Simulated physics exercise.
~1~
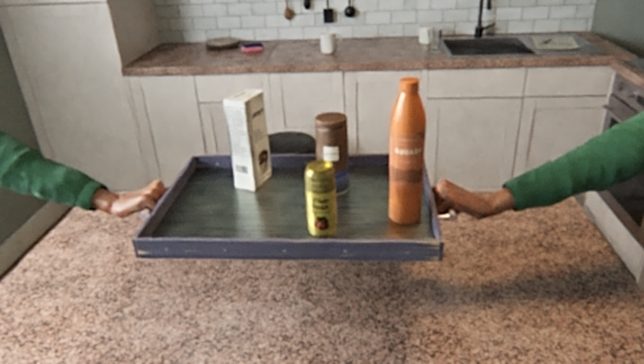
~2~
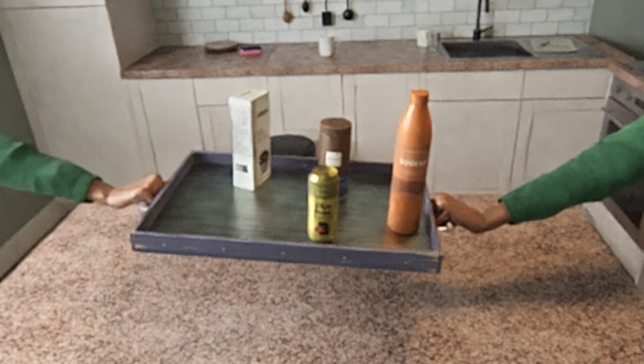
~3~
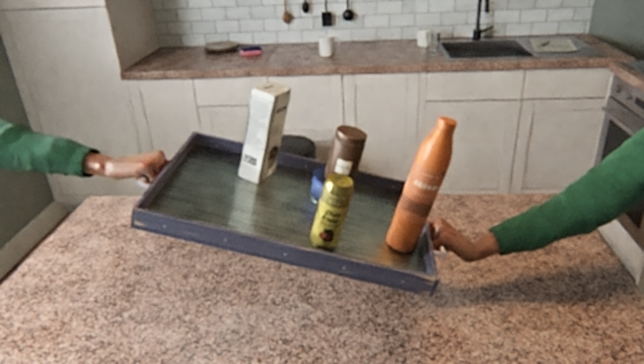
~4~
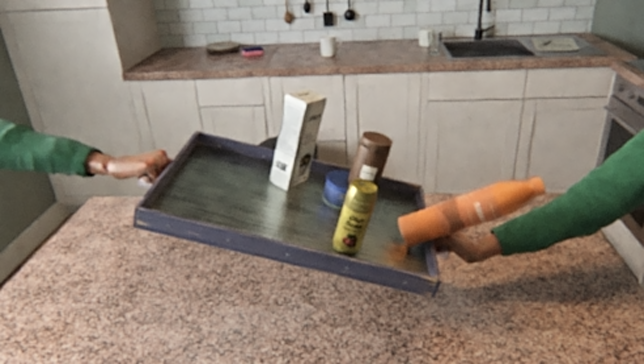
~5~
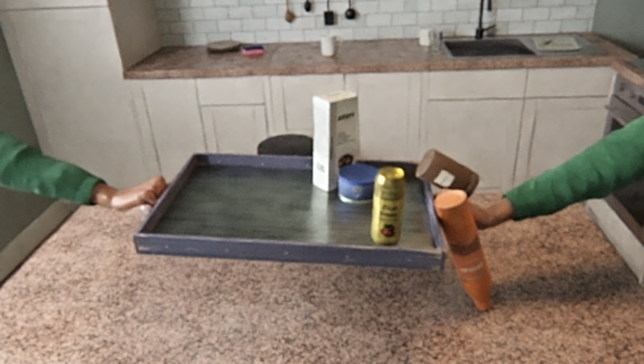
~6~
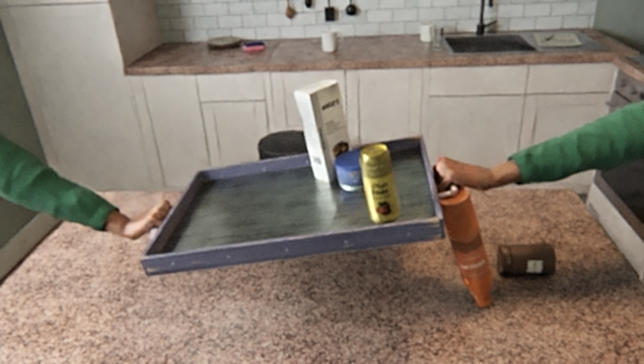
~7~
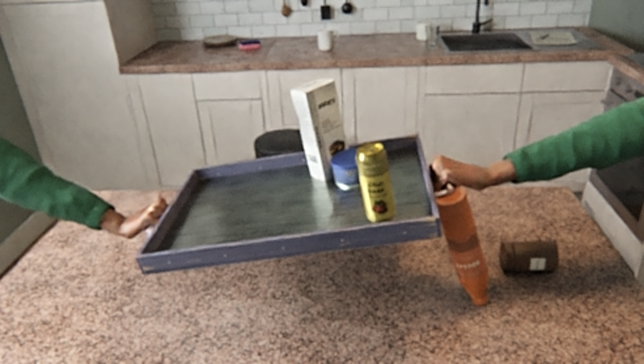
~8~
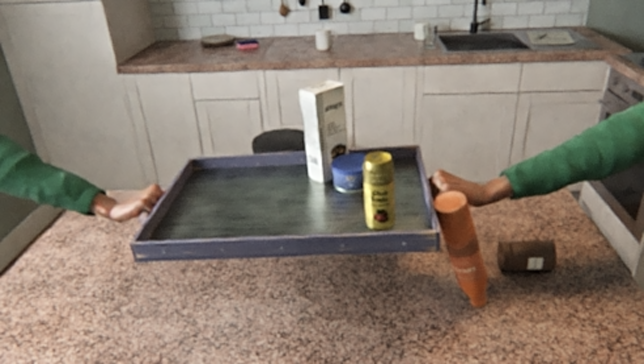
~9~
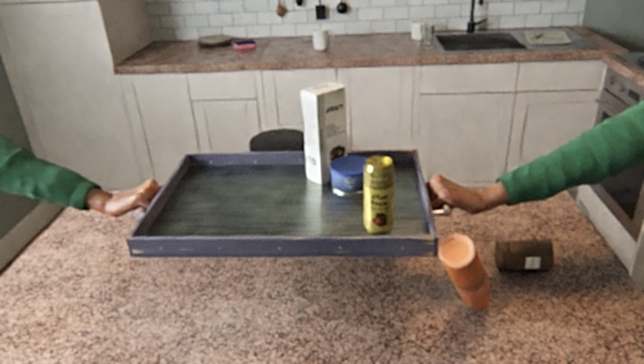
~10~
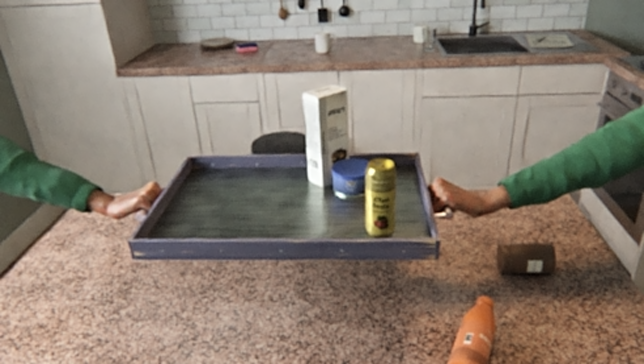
A dark-rimmed tray is held up by two hands in green sleeves above a speckled counter, seen from the front in a kitchen with pale cabinets and a sink behind. On it stand a white carton, a brown jar, a yellow can, a tall orange bottle at the right, and a blue tub behind the can. The right side dips, and the orange bottle topples over the edge, followed by the brown jar, as the others slide right. The tray then tips left and returns to level. The carton, tub and can remain standing, while bottle and jar lie on the counter.
